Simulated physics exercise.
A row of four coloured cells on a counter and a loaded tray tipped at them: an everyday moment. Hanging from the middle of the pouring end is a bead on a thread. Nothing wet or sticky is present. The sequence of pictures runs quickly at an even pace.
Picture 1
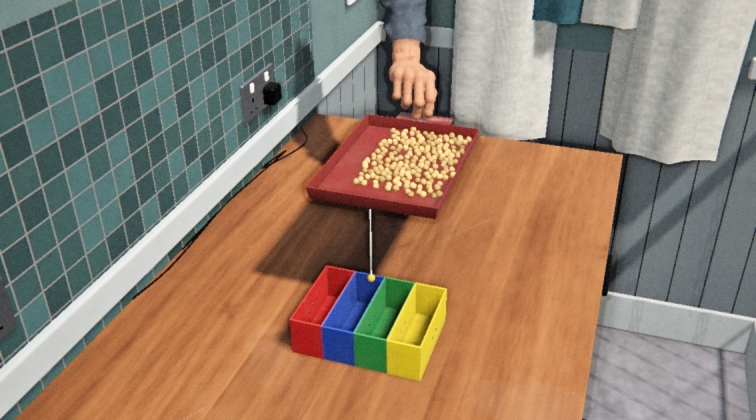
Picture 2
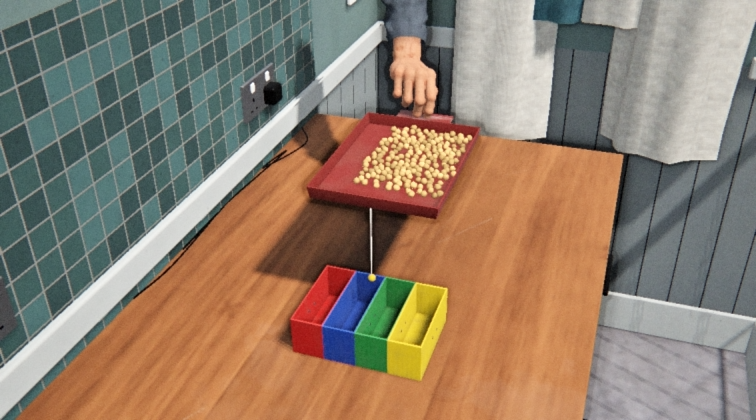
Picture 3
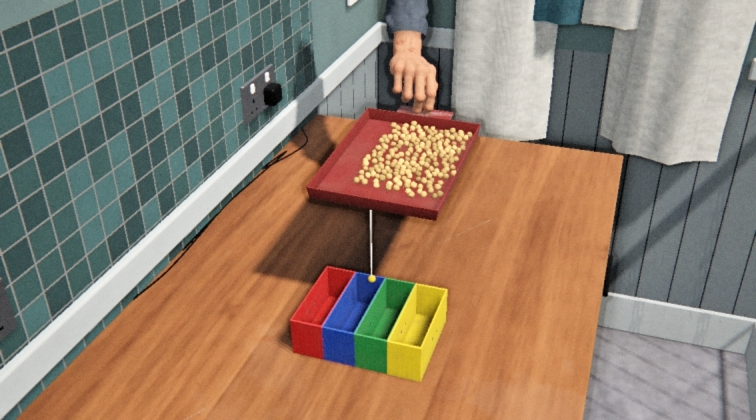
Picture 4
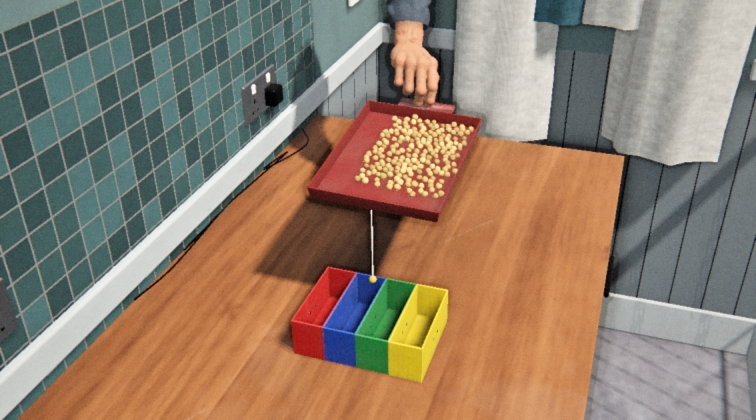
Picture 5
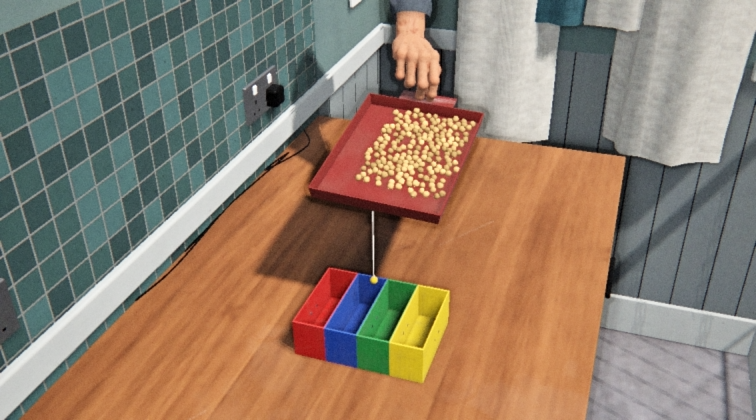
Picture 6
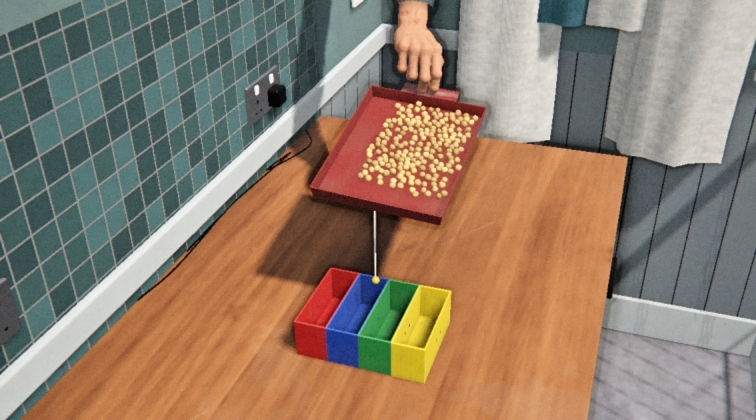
A dark red tray of dried chickpeas, gripped at its far end by a hand, starts nearly level above red, blue, green and yellow cells. The hand gradually raises the far end, and the tray's near edge dips slightly toward its right corner while the cells barely shift.
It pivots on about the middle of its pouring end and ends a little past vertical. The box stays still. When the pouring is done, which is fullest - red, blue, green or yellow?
Fullest: The yellow cell.
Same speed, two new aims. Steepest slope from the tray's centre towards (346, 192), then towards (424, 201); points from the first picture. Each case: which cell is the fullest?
First try: The red one; second try: The yellow one.
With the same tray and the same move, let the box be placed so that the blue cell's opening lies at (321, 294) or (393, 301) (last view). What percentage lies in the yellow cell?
Trial 1 10%, trial 2 20%.
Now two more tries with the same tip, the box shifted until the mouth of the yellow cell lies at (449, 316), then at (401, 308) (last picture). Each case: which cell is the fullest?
First try: That green cell. Second try: The yellow cell.
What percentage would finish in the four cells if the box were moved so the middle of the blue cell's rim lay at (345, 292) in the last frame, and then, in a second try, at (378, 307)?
Roughly 50 per cent, and 100 per cent.
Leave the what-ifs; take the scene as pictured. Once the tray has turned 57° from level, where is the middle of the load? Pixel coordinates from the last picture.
The load's middle is around (418, 183).
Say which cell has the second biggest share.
I'd say that green cell takes second place.
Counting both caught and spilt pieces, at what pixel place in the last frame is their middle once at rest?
(418, 348).
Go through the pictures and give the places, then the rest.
Corners of the pouring end at (309, 186) and (436, 207), level; middle of the load at (415, 159), dried chickpeas; bead on its thread at (371, 278); red cell at (307, 336); blue cell at (338, 343); green cell at (371, 350); yellow cell at (404, 357), in the first frame.
Corners of the pouring end at (309, 186) and (436, 207), level; middle of the load at (415, 157), in the second frame.
Corners of the pouring end at (309, 186) and (436, 209), tipped barely, lowest at the right corner; middle of the load at (415, 155), in the third frame.
Corners of the pouring end at (310, 186) and (437, 211), tipped a little, lowest at the right corner; middle of the load at (416, 152), in the fourth frame.
Corners of the pouring end at (311, 186) and (439, 213), tipped a little, lowest at the right corner; middle of the load at (418, 148), in the fifth frame.
Corners of the pouring end at (313, 186) and (440, 215), tipped a little, lowest at the right corner; middle of the load at (420, 145); red cell at (311, 338); blue cell at (343, 345); green cell at (375, 352); yellow cell at (408, 360), in the sixth frame.
Soon, tray tipped steeply; nearly all on the tray; a stray few falling or outside the box.
A while on, tray tipped right over; most on the tray; a stray few in the yellow cell; a stray few in the green cell; a small part falling or outside the box.
Towards the end, tray tipped past a quarter turn; about two thirds in the yellow cell; about a quarter in the green cell; a small part in the blue cell; a small part falling or outside the box.
Finally, tray tipped past a quarter turn; about two thirds in the yellow cell; about a quarter in the green cell; a small part in the blue cell; none in the red cell; a small part outside the box.
